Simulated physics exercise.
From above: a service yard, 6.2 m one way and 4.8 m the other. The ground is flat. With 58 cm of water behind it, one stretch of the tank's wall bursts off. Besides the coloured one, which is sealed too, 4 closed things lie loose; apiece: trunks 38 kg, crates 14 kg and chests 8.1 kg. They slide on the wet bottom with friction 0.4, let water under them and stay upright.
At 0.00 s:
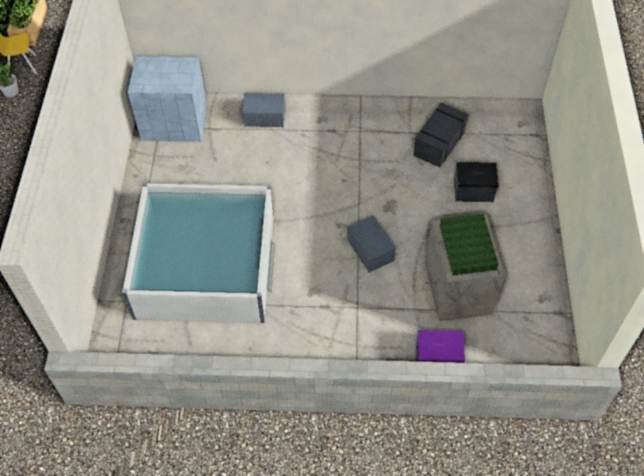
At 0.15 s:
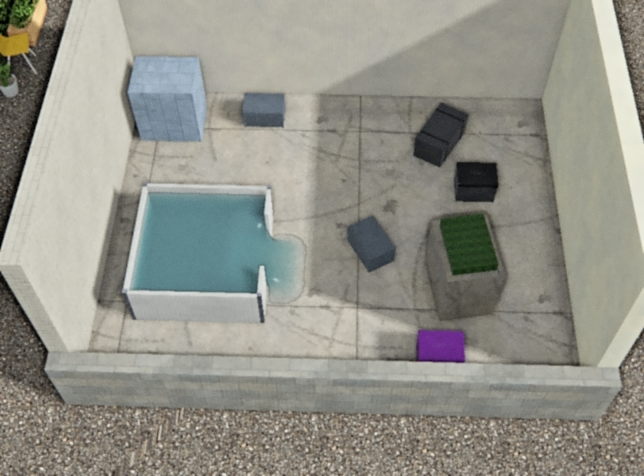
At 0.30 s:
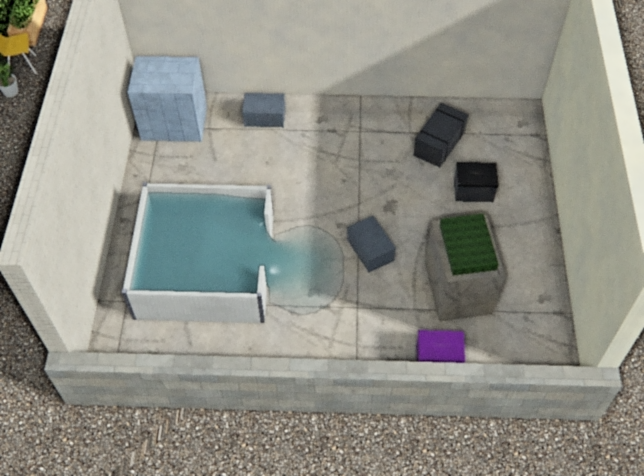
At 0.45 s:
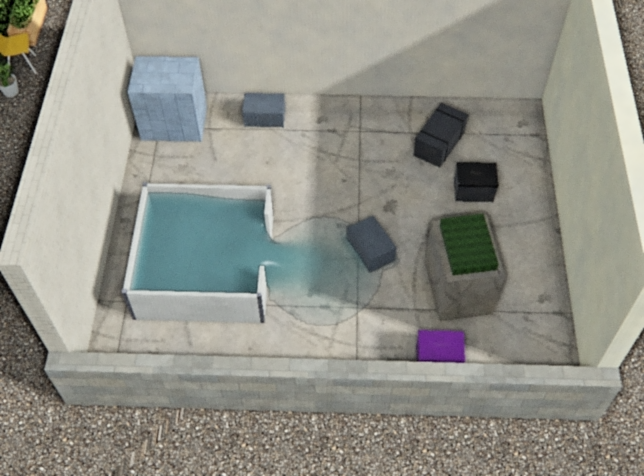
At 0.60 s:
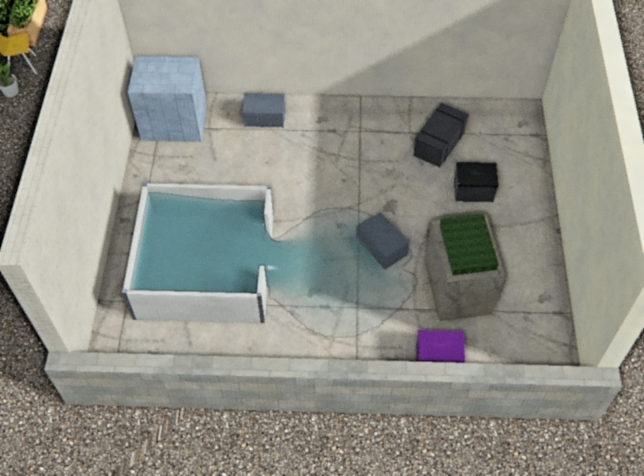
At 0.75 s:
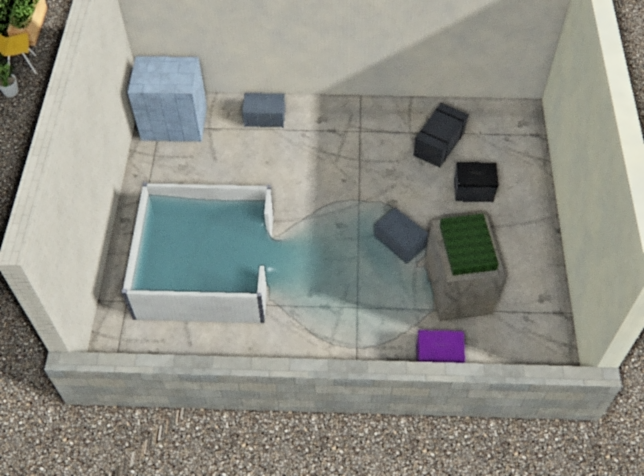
In a walled yard, part of the right side of a water-filled tank broke open and water spread across the ground, pushing a grey box a short way right while the other boxes stayed put.
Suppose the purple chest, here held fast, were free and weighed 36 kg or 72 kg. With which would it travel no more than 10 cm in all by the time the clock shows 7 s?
I expect that only the higher weight holds it.
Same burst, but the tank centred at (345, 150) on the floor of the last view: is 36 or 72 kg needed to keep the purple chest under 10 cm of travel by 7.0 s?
Then only the higher weight holds it.
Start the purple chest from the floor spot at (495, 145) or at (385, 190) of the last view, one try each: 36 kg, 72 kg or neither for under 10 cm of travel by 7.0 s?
In turn: It takes the larger; the smaller is enough.
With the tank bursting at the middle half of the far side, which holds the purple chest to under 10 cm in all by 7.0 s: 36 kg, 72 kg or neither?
In that case the lower weight is enough.
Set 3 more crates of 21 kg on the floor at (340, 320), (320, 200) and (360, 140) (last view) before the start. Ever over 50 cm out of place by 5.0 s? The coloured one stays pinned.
In turn: More, under, under.
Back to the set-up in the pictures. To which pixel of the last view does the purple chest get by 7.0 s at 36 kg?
Around (542, 348).
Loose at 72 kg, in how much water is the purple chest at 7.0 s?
About 9 cm.
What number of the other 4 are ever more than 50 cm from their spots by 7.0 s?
2 of them.
After 1.4 s the purple chest would be 5 cm from its start with 36 kg and 0 cm from its start with 72 kg; 9 cm of water round it then.
After 3.1 s the purple chest would be 116 cm from its start with 36 kg and 1 cm from its start with 72 kg; 9 cm of water round it then.
After 4.9 s the purple chest would be 120 cm from its start with 36 kg and 1 cm from its start with 72 kg; 9 cm of water round it then.
After 7.0 s the purple chest would be 120 cm from its start with 36 kg and 1 cm from its start with 72 kg; 9 cm of water round it then.
